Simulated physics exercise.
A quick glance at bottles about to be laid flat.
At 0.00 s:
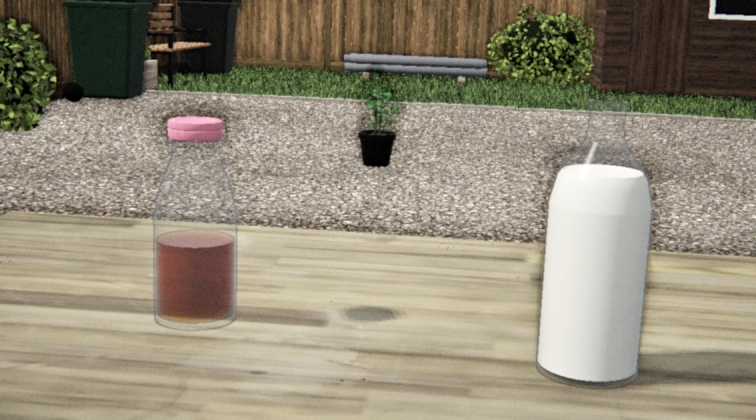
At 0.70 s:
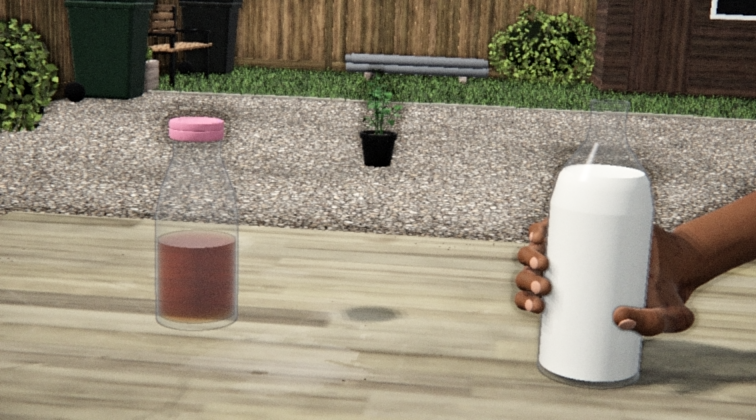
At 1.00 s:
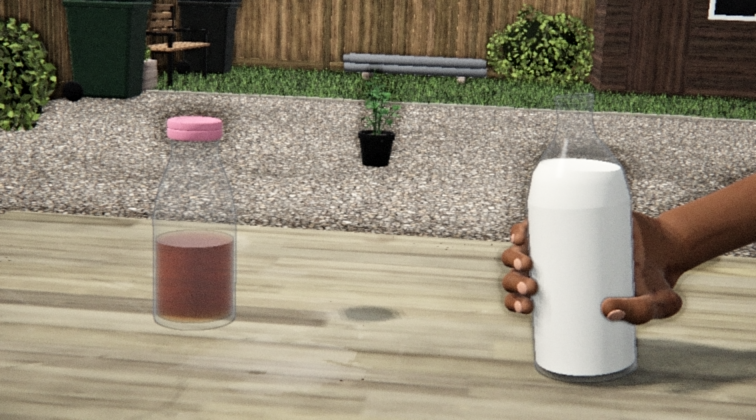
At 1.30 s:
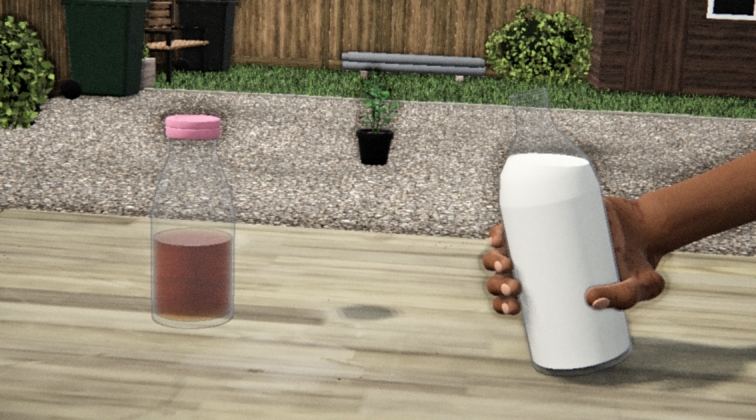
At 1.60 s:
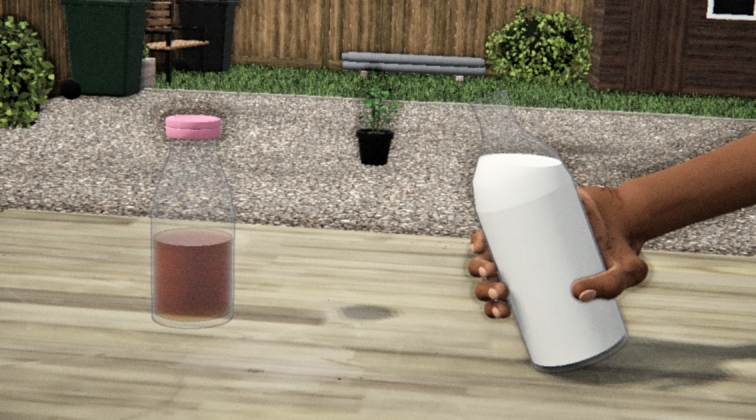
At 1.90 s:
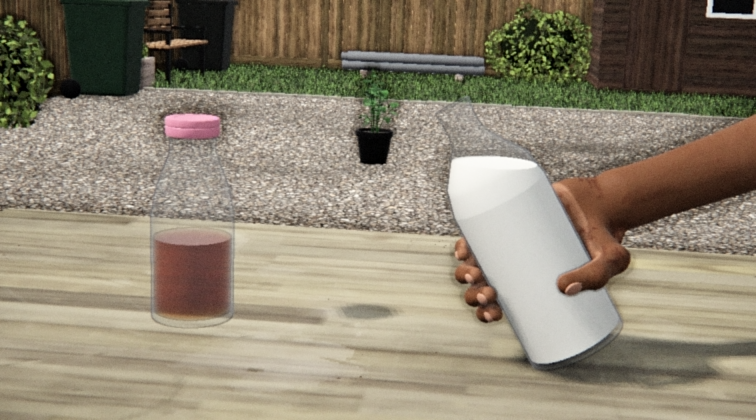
A hand grasping an open bottle of white liquid and tilting it leftward beside a pink-capped bottle of reddish-brown liquid.
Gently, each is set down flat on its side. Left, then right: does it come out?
Left: It keeps it in. Right: It leaks.
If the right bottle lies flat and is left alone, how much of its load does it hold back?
About 35 %.
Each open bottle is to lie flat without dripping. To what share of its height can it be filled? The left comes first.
Roughly 14 percent, then 26 percent.
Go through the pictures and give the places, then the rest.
The first frame shows both stand upright; right bottle (598, 235) about three quarters full, open; left bottle (195, 219) about a third full, capped.
The second frame shows a hand takes the right bottle; right bottle about three quarters full, surface at (605, 173); left bottle about a third full, surface at (196, 240).
In the third frame, the right bottle is being lowered; right bottle (580, 229) about three quarters full; left bottle (194, 219) about a third full.
In the fourth frame, the right bottle is being lowered; right bottle about three quarters full, surface at (543, 161); left bottle about a third full, surface at (193, 238).
In the fifth frame, the right bottle is being lowered; right bottle (533, 222) tipped 25°; left bottle (193, 217) about a third full.
In the sixth frame, the right bottle is being lowered; right bottle (513, 222) tipped 30°, open; left bottle about a third full, surface at (192, 237), capped.
After 2.6 s, the right bottle is nearly down; right bottle, a puddle at its mouth.
After 3.6 s, the right bottle lies flat; right bottle, a puddle at its mouth.
After 6.5 s, both lie flat; right bottle, a puddle at its mouth; left bottle, all still inside.
